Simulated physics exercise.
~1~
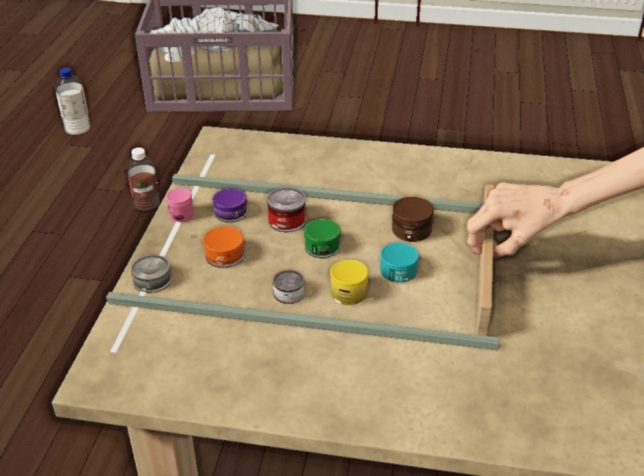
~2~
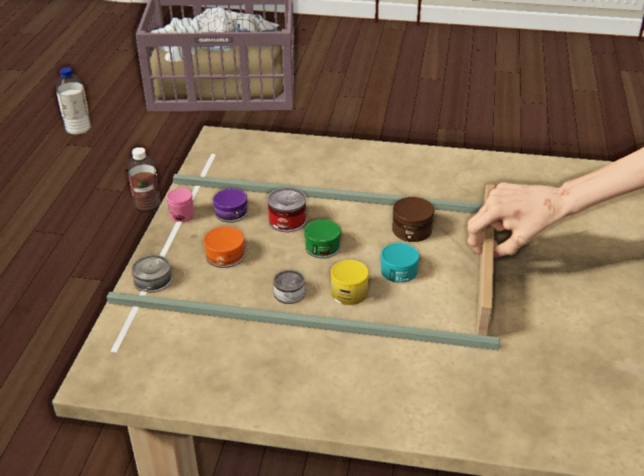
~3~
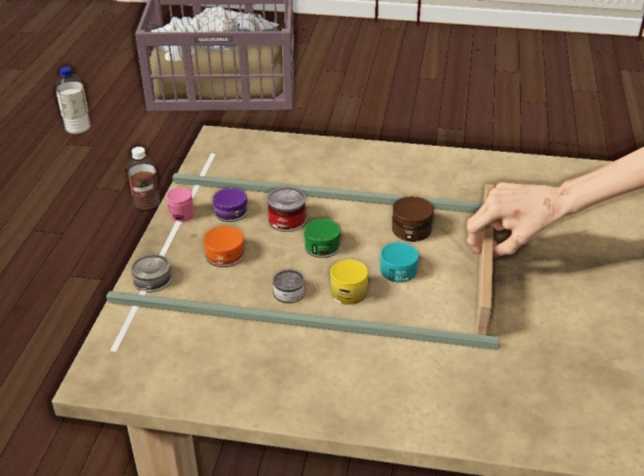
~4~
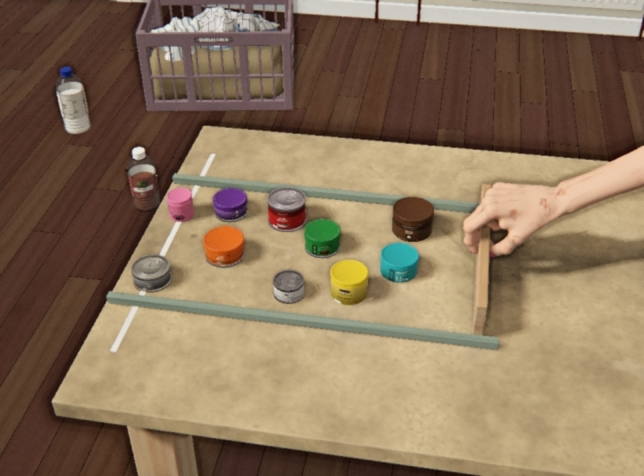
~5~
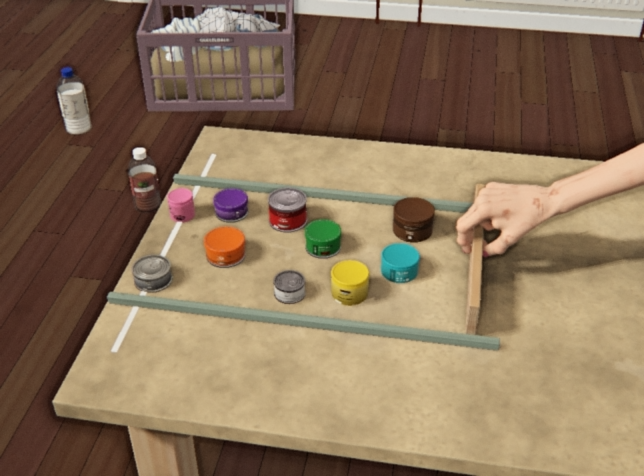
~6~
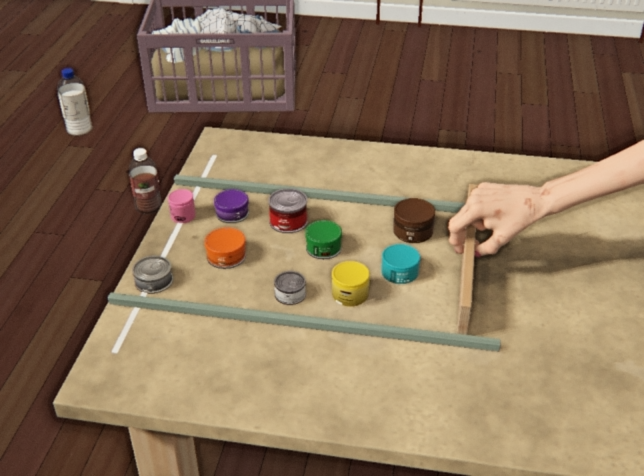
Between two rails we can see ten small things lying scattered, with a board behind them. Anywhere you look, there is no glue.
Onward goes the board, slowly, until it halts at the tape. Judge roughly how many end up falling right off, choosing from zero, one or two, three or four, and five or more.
Going by the pictures, five or more pieces get pushed right off.
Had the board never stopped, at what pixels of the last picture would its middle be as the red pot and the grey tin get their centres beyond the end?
About (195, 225), and about (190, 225) for the other.
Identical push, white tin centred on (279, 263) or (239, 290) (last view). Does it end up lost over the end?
Well, the white tin is gone in the first case and stays aboard in the second.
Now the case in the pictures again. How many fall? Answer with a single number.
The count is 5.
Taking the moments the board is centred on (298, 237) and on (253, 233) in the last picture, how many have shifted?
The counts are 7 and 9.
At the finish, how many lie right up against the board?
Count: 5.
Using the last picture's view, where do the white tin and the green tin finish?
The white tin at (130, 284), the green tin at (162, 216).
A little later, none off yet; pink tub at rest near (182, 207); grey tin at rest near (153, 274); purple pot at rest near (232, 206).
Next, none off yet; pink tub at rest near (174, 207); grey tin at rest near (153, 274); purple pot shifted about its own width near (200, 198).
When it is over, the number that fall off is five or more; down, red pot, orange tin, purple pot, grey tin and pink tub.
